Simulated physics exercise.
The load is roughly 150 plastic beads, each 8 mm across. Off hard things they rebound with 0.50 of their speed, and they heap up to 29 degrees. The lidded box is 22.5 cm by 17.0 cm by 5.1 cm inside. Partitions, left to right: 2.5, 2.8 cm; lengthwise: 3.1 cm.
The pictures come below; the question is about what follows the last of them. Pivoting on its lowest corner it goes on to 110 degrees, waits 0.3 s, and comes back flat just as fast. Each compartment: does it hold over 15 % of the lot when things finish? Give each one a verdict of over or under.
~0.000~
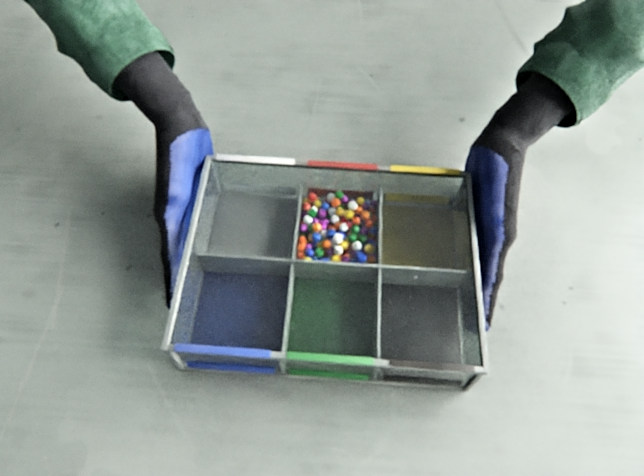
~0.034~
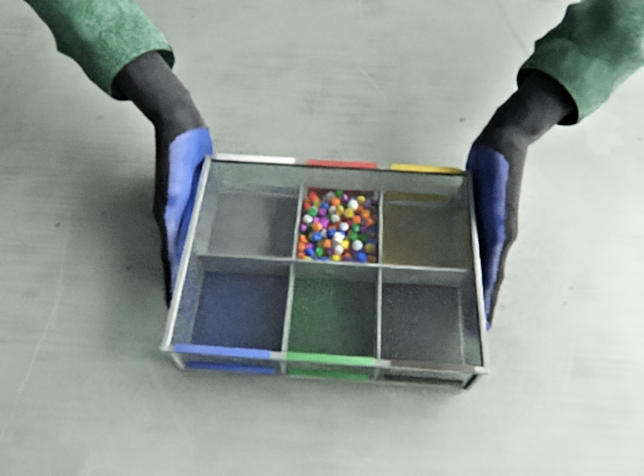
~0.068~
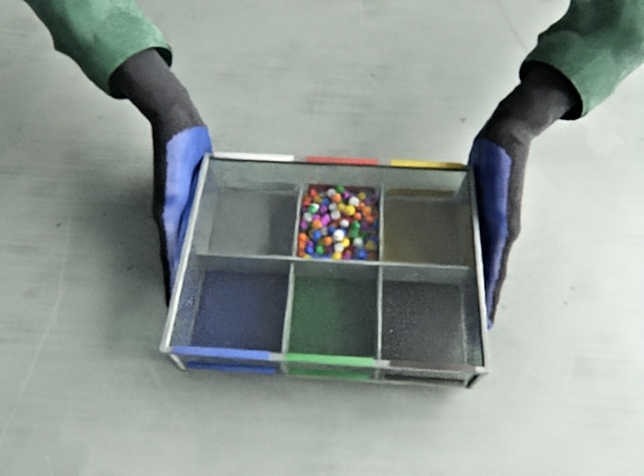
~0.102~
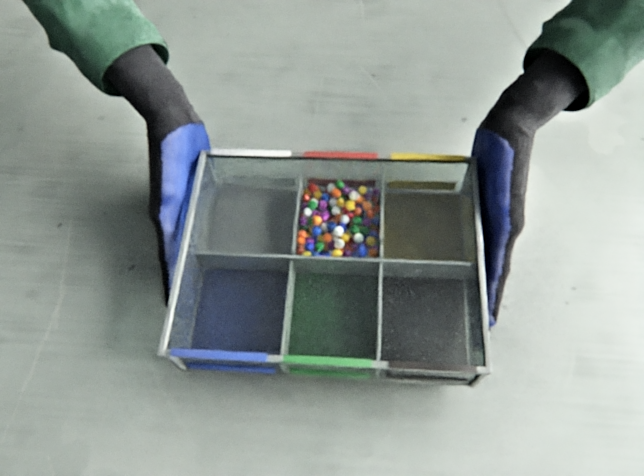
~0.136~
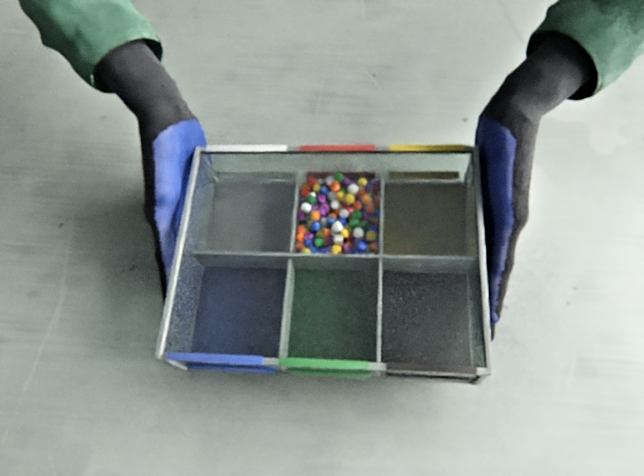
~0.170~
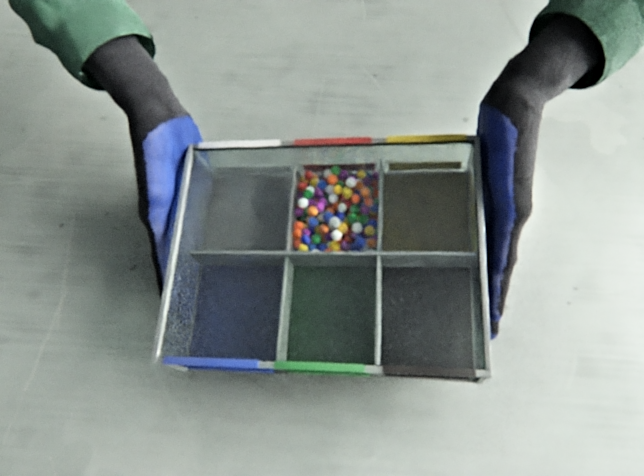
Red compartment - under; blue compartment - over; green compartment - under; yellow compartment - under; white compartment - under; black compartment - under.
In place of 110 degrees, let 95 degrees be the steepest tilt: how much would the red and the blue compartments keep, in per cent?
Red: 10; blue: 90 (per cent).
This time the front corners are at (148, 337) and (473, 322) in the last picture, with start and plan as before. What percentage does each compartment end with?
Result - red: 0 %; blue: 5 %; green: 0 %; yellow: 0 %; white: 95 %; black: 0 %.
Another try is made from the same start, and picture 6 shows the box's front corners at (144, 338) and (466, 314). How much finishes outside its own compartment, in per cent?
In that case close to 100 per cent.
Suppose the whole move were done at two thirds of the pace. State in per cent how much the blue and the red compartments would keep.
Then blue would get 100 per cent, while red would get 0 per cent.
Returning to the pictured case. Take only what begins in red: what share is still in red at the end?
I'd estimate about 0 %.
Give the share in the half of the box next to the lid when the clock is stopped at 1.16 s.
Close to 90 in a hundred.
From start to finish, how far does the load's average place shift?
I'd put it at close to 13.0 cm.
Then, at 1.16 s, tilt 110 degrees; red 5 %, blue 85 %, green 5 %, white 5 %.
After 1.83 s, tilt 59 degrees; blue 100 %.
After 2.53 s, tilt 0 degrees; blue 100 %.
In the end, at 3.0 s, red 0 %, blue 100 %, green 0 %, yellow 0 %, white 0 %, black 0 %.
